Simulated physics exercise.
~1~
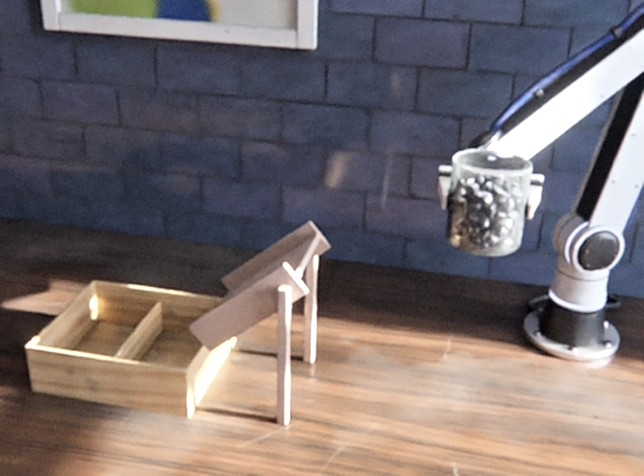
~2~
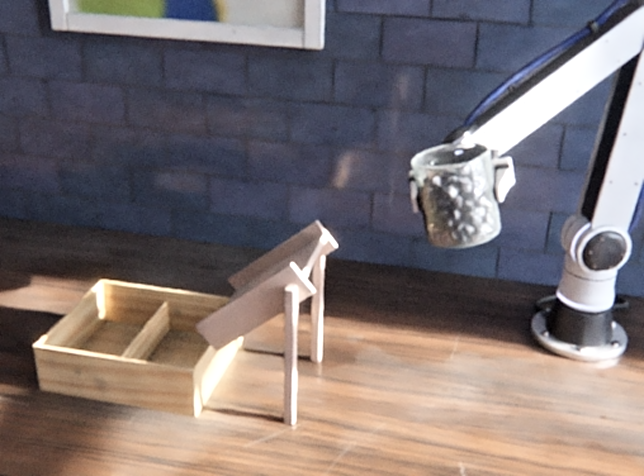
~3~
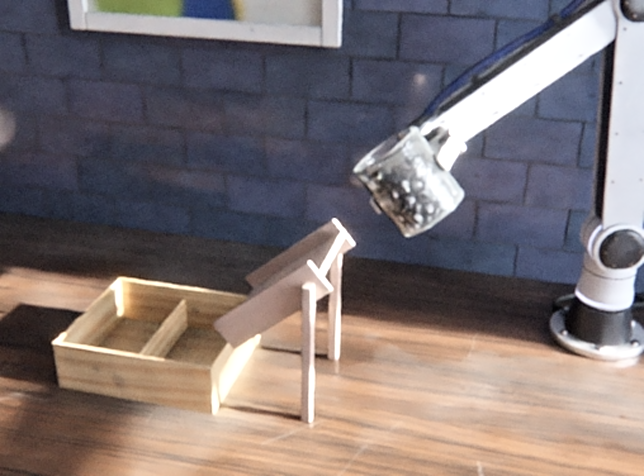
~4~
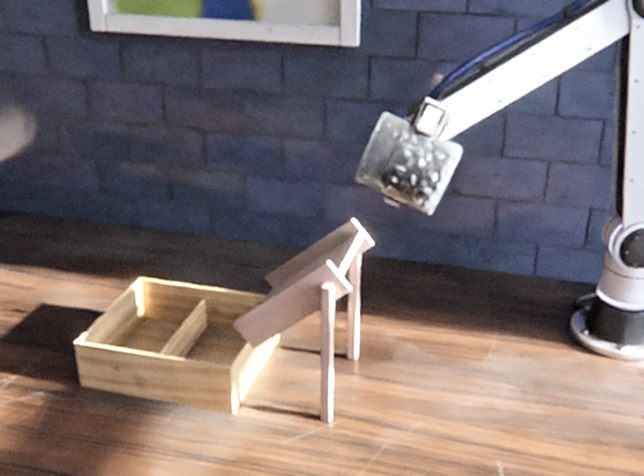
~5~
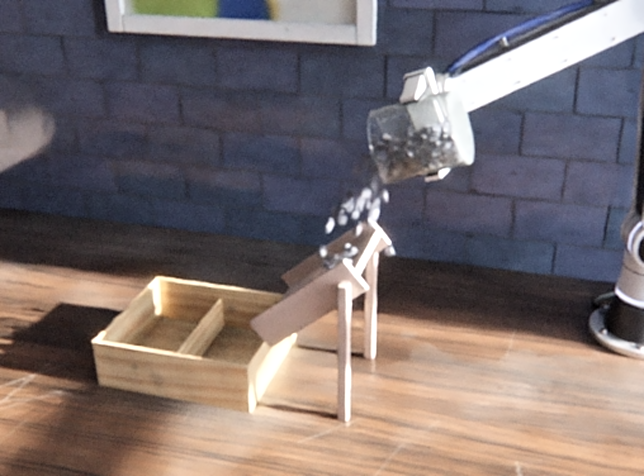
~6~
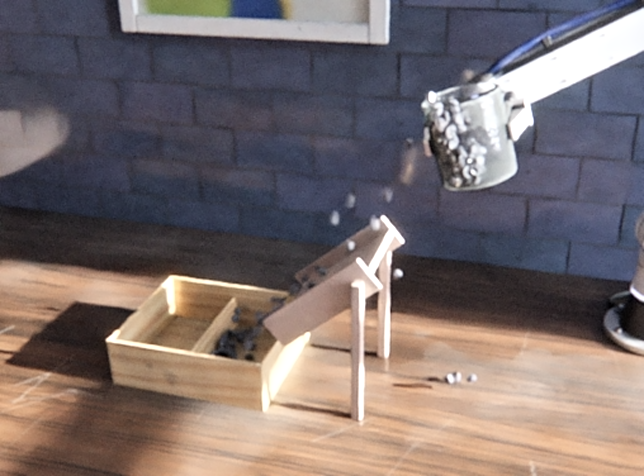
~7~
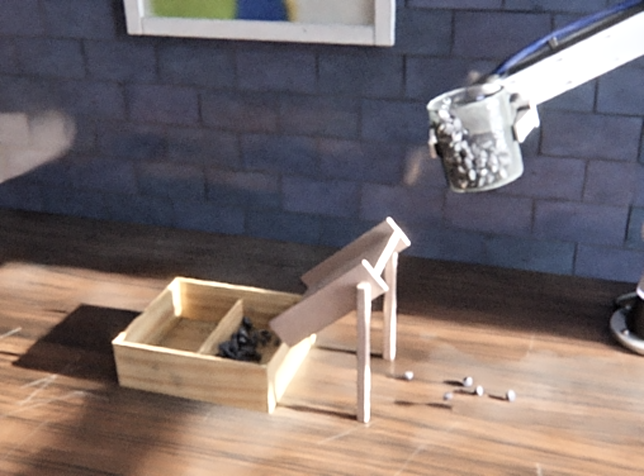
A robot arm moves a clear beaker of small pebbles left and tips it over a sloping chute, pouring some into the near compartment of a divided wooden box, then swings back right and tilts it upright again, with many pebbles still inside and a few scattered on the table.
